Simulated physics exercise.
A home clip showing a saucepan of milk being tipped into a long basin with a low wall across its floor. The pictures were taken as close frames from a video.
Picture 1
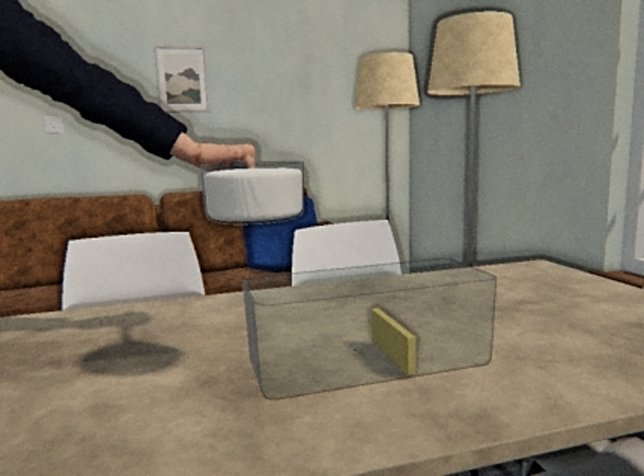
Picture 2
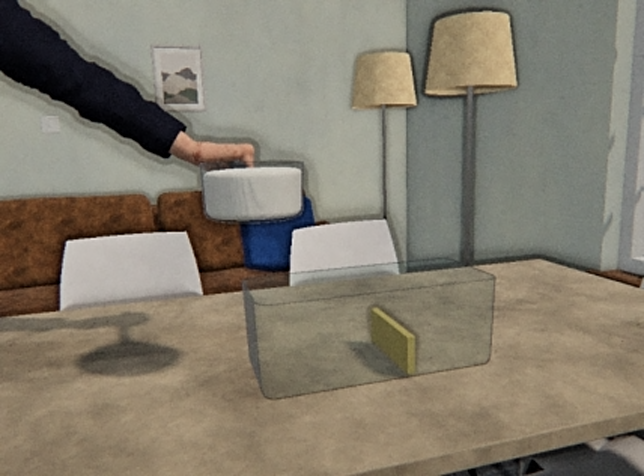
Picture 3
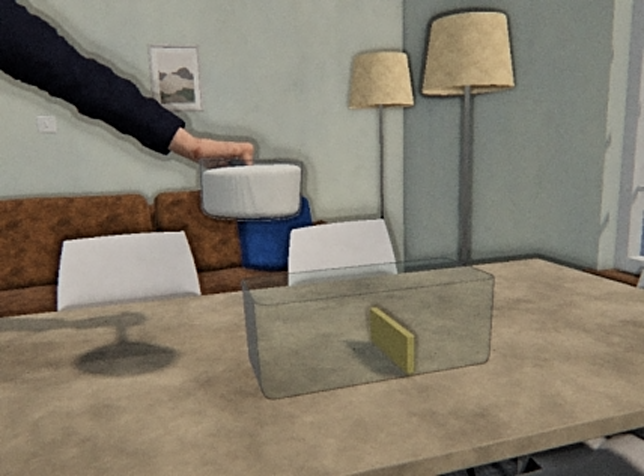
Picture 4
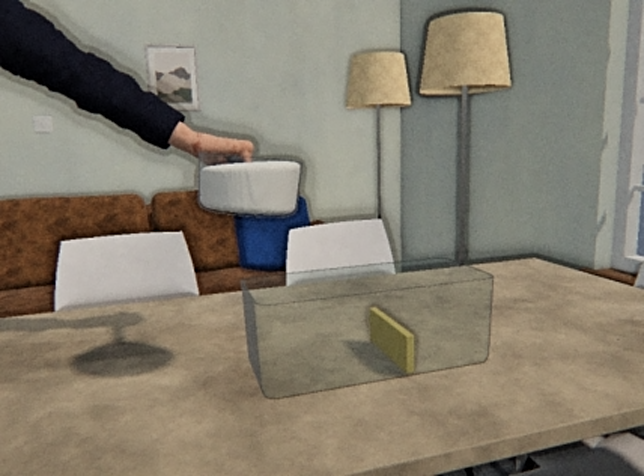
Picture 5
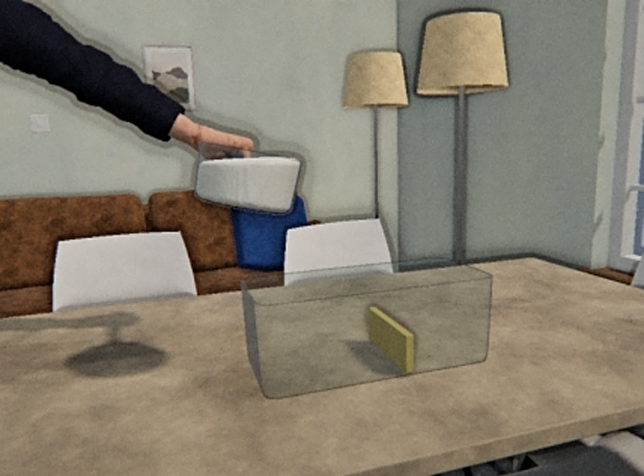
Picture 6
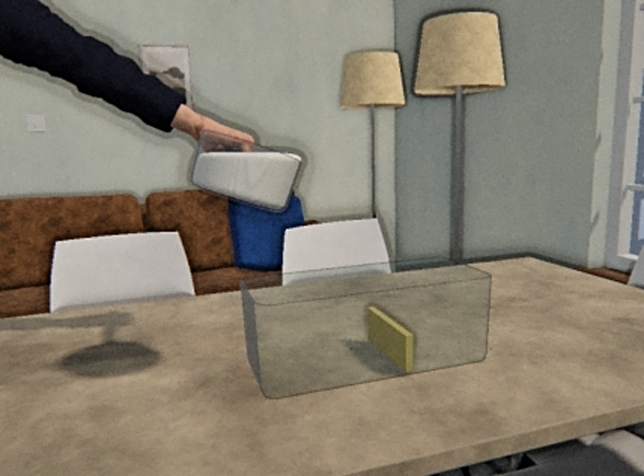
A dark-sleeved arm reaching in from the upper left holds a pan of white milk above a tan table, gradually tilting it down to the right as the camera drifts slightly. Below, a clear, empty long basin with a low yellow wall across its floor stays still on the tabletop. Behind are white chairs, a brown sofa with a blue cushion, and two beige-shaded lamps against pale green walls.
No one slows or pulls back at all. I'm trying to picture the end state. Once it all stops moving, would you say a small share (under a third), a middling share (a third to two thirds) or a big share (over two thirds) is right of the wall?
A middling share, a third to two thirds.
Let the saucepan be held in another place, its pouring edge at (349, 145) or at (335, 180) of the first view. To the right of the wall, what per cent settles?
70 %, 80 %.
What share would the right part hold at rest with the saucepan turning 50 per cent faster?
I'd estimate some 50 percent.
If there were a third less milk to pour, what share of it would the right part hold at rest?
Roughly 40 %.
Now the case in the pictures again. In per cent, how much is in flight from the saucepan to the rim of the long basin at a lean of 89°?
Close to 50 in a hundred.
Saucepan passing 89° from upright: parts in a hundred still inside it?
Around 40 in a hundred has not poured out yet.
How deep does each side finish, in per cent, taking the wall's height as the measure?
Left 20 per cent, right 40.
A moment on, the saucepan is tipped on its side and 41 per cent is still to pour, 8 is left of the wall and 0 right of it.
Next, the saucepan is tipped right over and 2 per cent is still to pour, 22 is left of the wall and 60 right of it.
Then the saucepan is tipped right over and 0 per cent is still to pour, 42 is left of the wall and 55 right of it.
Later the saucepan is tipped right over and 0 per cent is still to pour, 43 is left of the wall and 55 right of it.
At rest 43 per cent lies left of the wall, 55 right of it and 2 outside.
